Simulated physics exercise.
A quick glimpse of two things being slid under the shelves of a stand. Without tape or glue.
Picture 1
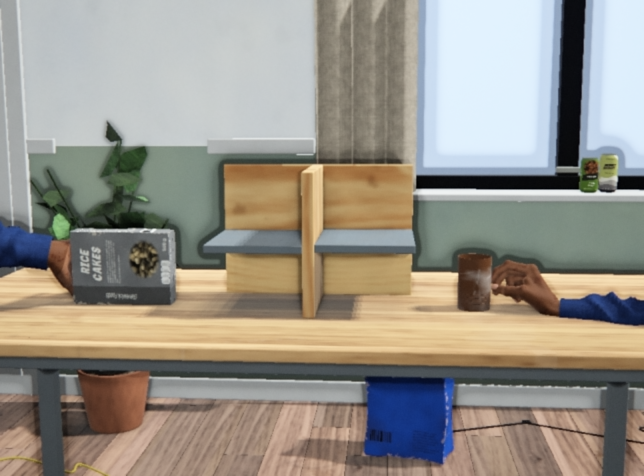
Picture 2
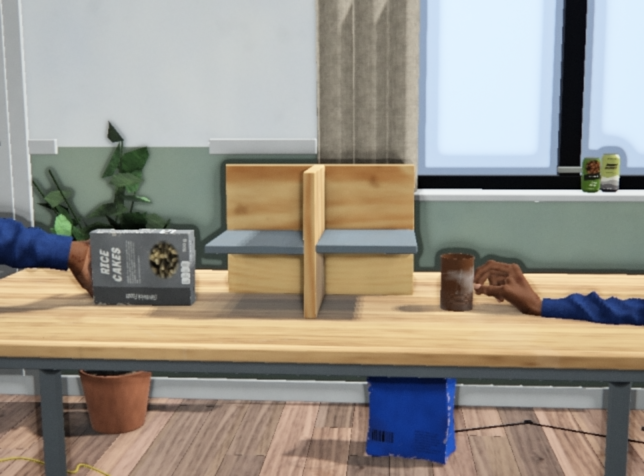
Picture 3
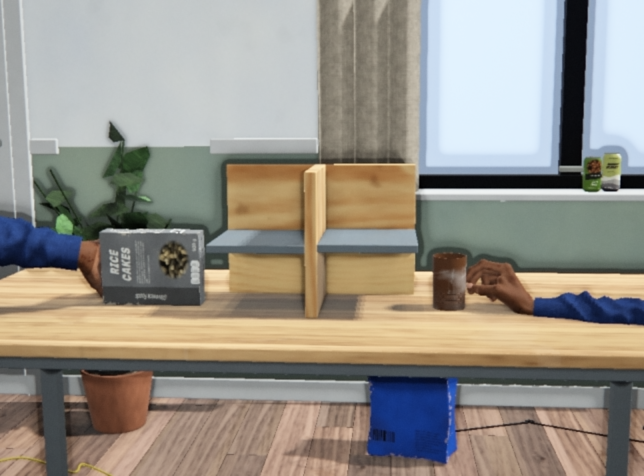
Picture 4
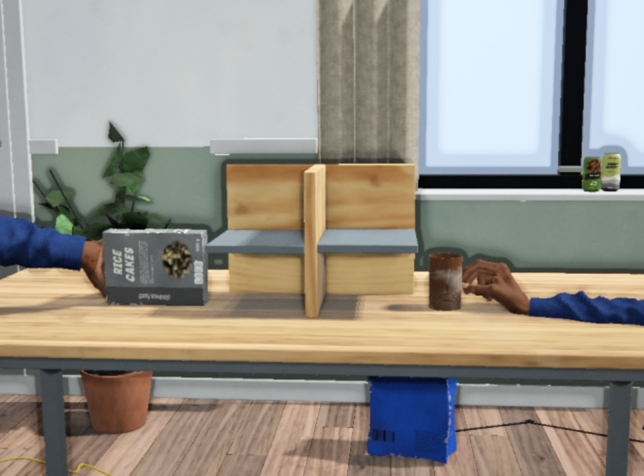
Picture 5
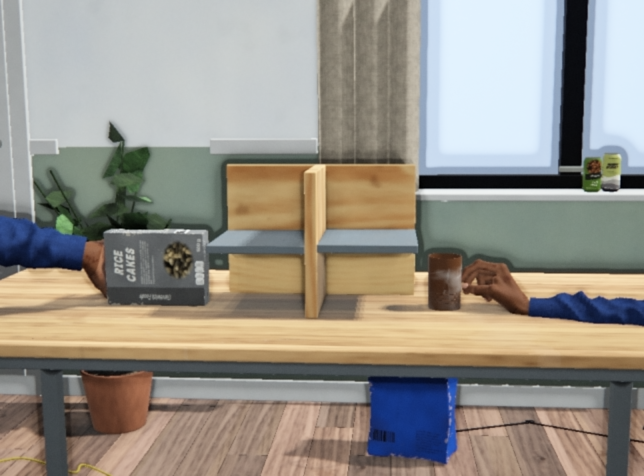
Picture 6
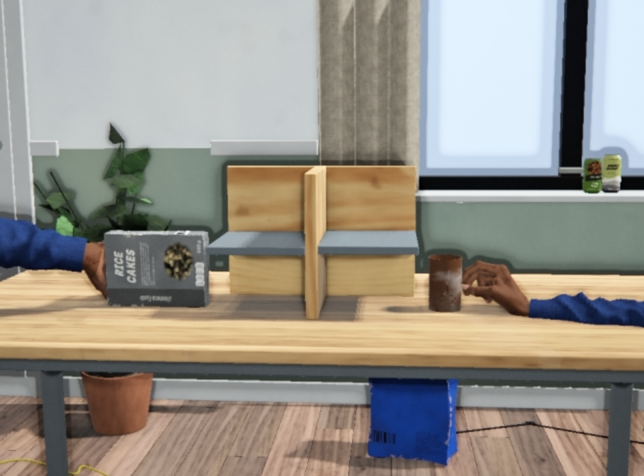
Two hands slide a grey packet and a brown beaker inward across a table, then pause.
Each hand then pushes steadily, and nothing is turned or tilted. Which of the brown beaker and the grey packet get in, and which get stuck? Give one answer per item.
Brown beaker - gets in, grey packet - gets stuck.
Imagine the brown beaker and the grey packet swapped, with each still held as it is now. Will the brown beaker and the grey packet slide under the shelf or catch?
The brown beaker passes beneath, while the grey packet snags.
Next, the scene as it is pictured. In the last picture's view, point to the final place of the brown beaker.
(393, 283).
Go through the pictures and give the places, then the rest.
Hands sliding the things forward; brown beaker (474, 283); grey packet (124, 267); shelf (313, 237), in the first picture.
Hands sliding the things forward; grey packet (144, 267); shelf (315, 238), in the second picture.
Hands sliding the things forward; brown beaker (449, 282); shelf (316, 237), in the third picture.
Hands sliding the things forward; grey packet (157, 267); shelf (316, 237), in the fourth picture.
Hands sliding the things forward; brown beaker (445, 282); shelf (316, 237), in the fifth picture.
Hands sliding the things forward; brown beaker (445, 283); grey packet (158, 269); shelf (317, 239), in the sixth picture.
Then, 0.24 s past the last view, brown beaker sliding up to the opening near (436, 283); grey packet sliding up to the opening near (167, 269).
Then, 0.42 s past the last view, brown beaker part of the way in near (414, 283); grey packet stopped at the opening near (169, 269).
Then, 0.58 s past the last view, brown beaker all the way in near (395, 283); grey packet sliding up to the opening near (169, 269).
Finally, the brown beaker slides in, near (393, 283); the grey packet catches on the edge, near (169, 269).
